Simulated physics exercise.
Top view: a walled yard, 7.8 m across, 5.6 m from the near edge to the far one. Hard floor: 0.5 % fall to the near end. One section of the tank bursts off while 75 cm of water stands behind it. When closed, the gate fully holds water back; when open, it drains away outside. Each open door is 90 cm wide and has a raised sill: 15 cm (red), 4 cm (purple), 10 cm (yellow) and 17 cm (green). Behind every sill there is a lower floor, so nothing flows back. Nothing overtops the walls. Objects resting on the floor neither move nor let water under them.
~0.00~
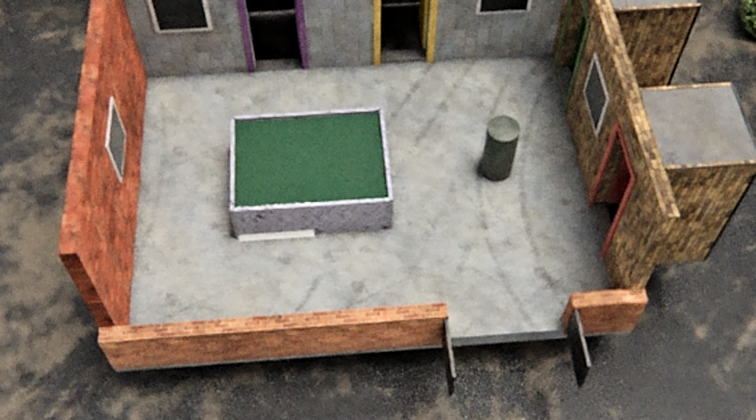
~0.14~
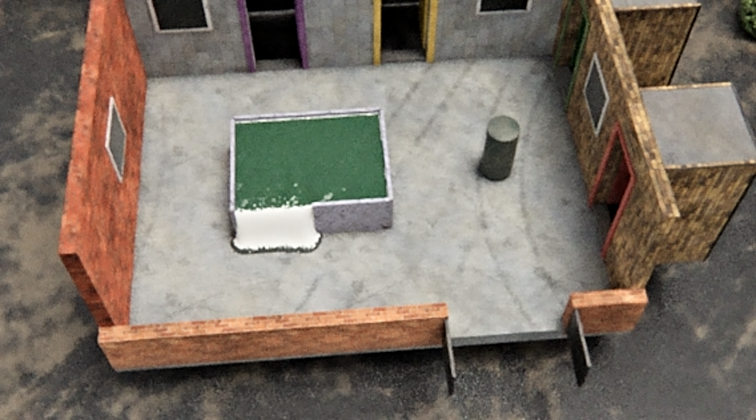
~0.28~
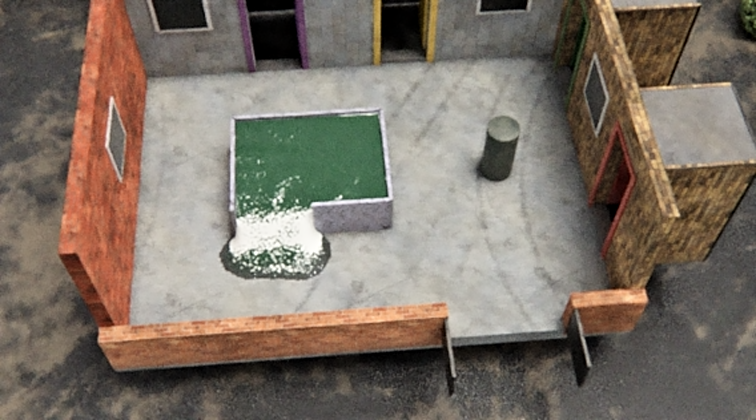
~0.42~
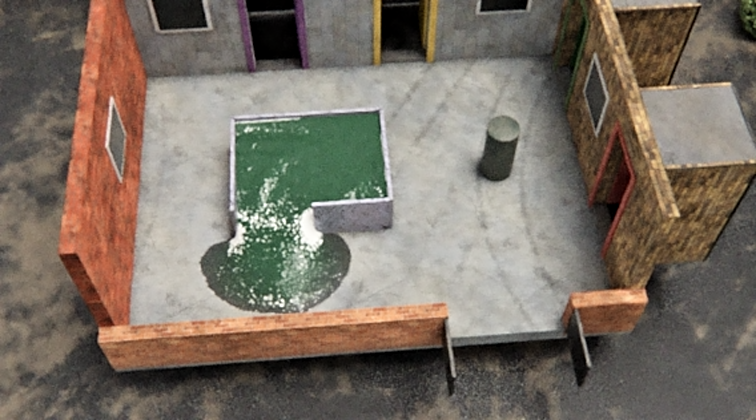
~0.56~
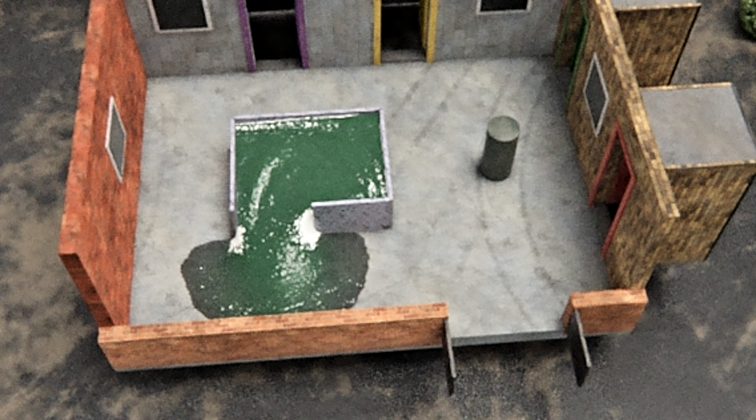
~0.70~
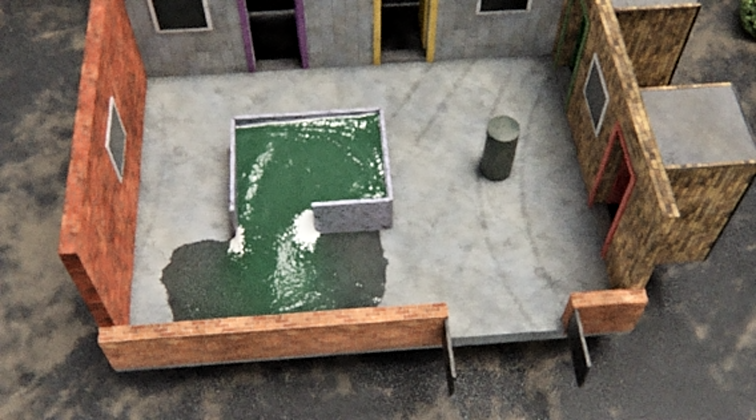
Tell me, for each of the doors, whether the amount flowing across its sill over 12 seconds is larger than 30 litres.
As I see it, red door: Under the set amount; purple door: Past the set amount; yellow door: Under the set amount; green door: Under the set amount.
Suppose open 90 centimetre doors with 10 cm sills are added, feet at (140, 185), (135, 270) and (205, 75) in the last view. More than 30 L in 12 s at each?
The first one doesn't reach it, the second one exceeds it, and the third one exceeds it.
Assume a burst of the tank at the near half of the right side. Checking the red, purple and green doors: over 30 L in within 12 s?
Red door surpasses it, purple door doesn't reach it, green door doesn't reach it.
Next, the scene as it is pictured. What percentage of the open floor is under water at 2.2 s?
Roughly 30 % of the floor is wet.
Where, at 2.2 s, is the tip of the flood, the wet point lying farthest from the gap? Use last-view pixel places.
Location: Approx. (562, 315) in the last view.
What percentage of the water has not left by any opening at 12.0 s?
Near 92 in a hundred is still there.
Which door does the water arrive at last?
That would be the yellow door.
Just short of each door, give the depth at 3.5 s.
You'd get red at 17 cm, purple at 0 cm, yellow at 0 cm, and green at 0 cm.
After 1.4 s water covers 15 % of the floor and is deepest (52 cm) near (128, 348); red door not reached, purple door not reached, yellow door not reached, green door not reached.
After 2.2 s water covers 30 % of the floor and is deepest (54 cm) near (128, 348); red door not reached, purple door not reached, yellow door not reached, green door not reached.
After 3.5 s water covers 65 % of the floor and is deepest (33 cm) near (140, 347); red door 17 cm at the sill, 0 L in, purple door not reached, yellow door not reached, green door not reached.
After 7.0 s water covers 95 % of the floor and is deepest (18 cm) near (233, 340); red door 10 cm at the sill, 3 L in, purple door 8 cm at the sill, 39 L in, yellow door 3 cm at the sill, 0 L in, green door 4 cm at the sill, 0 L in.
After 12.0 s water covers 95 % of the floor and is deepest (13 cm) near (597, 273); red door 11 cm at the sill, 3 L in, purple door 6 cm at the sill, 76 L in, yellow door 10 cm at the sill, 2 L in, green door 9 cm at the sill, 0 L in.
